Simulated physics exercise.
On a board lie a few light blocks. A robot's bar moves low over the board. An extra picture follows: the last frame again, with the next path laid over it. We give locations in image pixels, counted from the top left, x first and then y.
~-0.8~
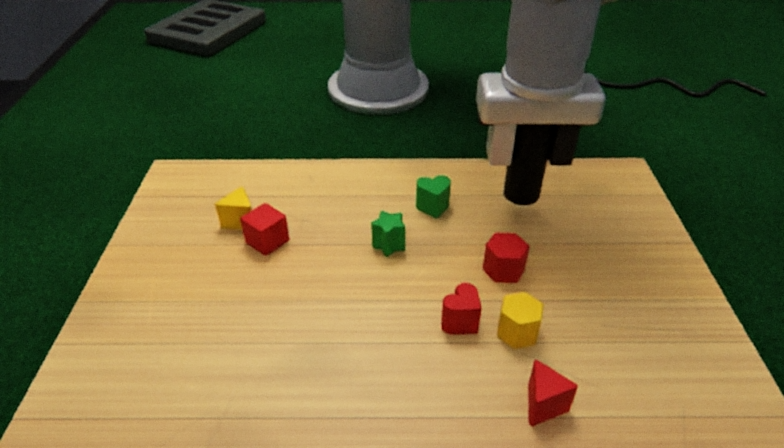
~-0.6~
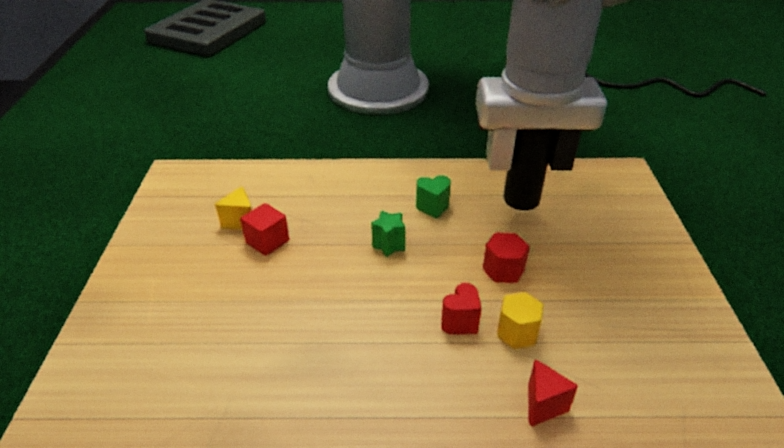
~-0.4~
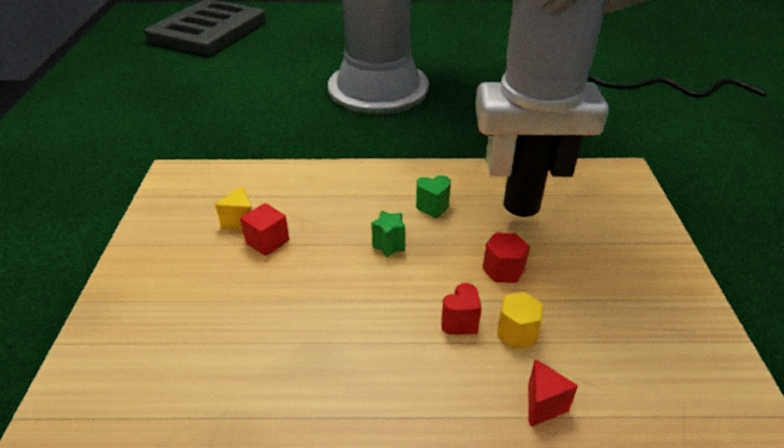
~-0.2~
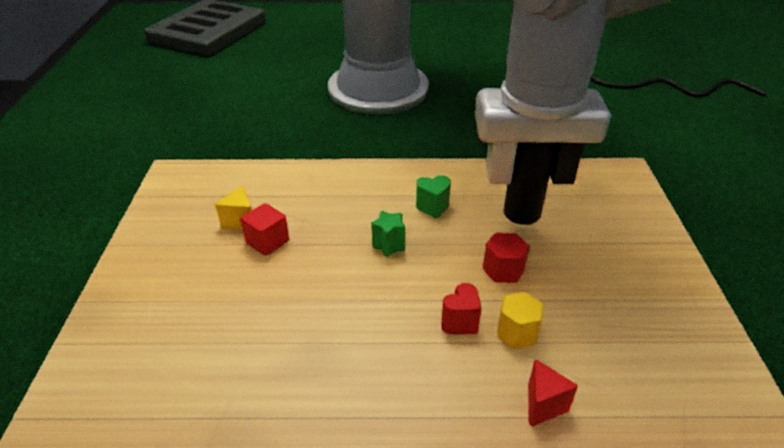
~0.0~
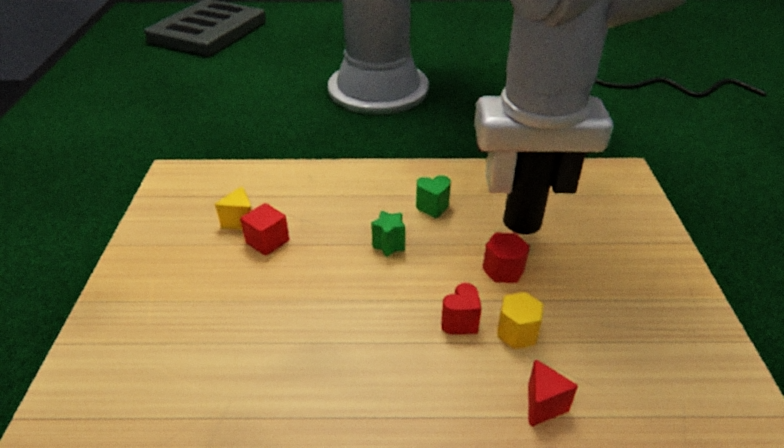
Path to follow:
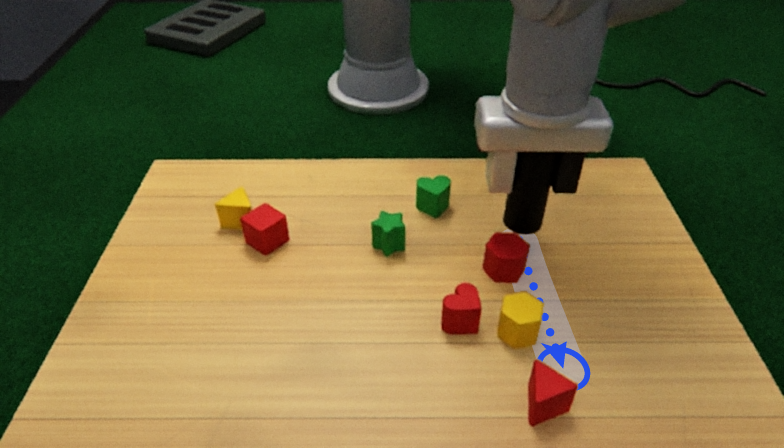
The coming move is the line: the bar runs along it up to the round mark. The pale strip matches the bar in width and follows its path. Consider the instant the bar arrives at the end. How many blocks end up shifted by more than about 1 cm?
Most likely two.
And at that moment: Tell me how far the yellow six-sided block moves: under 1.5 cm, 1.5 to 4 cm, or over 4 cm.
Between 1.5 and 4 cm.
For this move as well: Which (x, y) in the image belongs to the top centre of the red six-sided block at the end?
The middle of its upper face should be somewhere near (500, 271).
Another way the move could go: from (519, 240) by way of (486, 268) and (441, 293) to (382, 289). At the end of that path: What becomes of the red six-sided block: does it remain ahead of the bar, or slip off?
When the path is over, you would find the red six-sided block off to the side or behind the bar.
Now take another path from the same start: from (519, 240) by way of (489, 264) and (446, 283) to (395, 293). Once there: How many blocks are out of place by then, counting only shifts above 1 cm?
I predict two.
The line goes in a line from (519, 240) to (563, 369).
On the path given first. One third of the way, bar at (535, 260); red six-sided block at (501, 265), turned 65° clockwise.
Two thirds of the way, bar at (550, 302); red six-sided block at (500, 271), turned 90° clockwise; yellow six-sided block at (521, 314), turned 15° clockwise.
At the end, bar at (569, 351); red six-sided block at (500, 271), turned 90° clockwise; yellow six-sided block at (518, 329), turned 70° clockwise; red three-sided block unmoved.
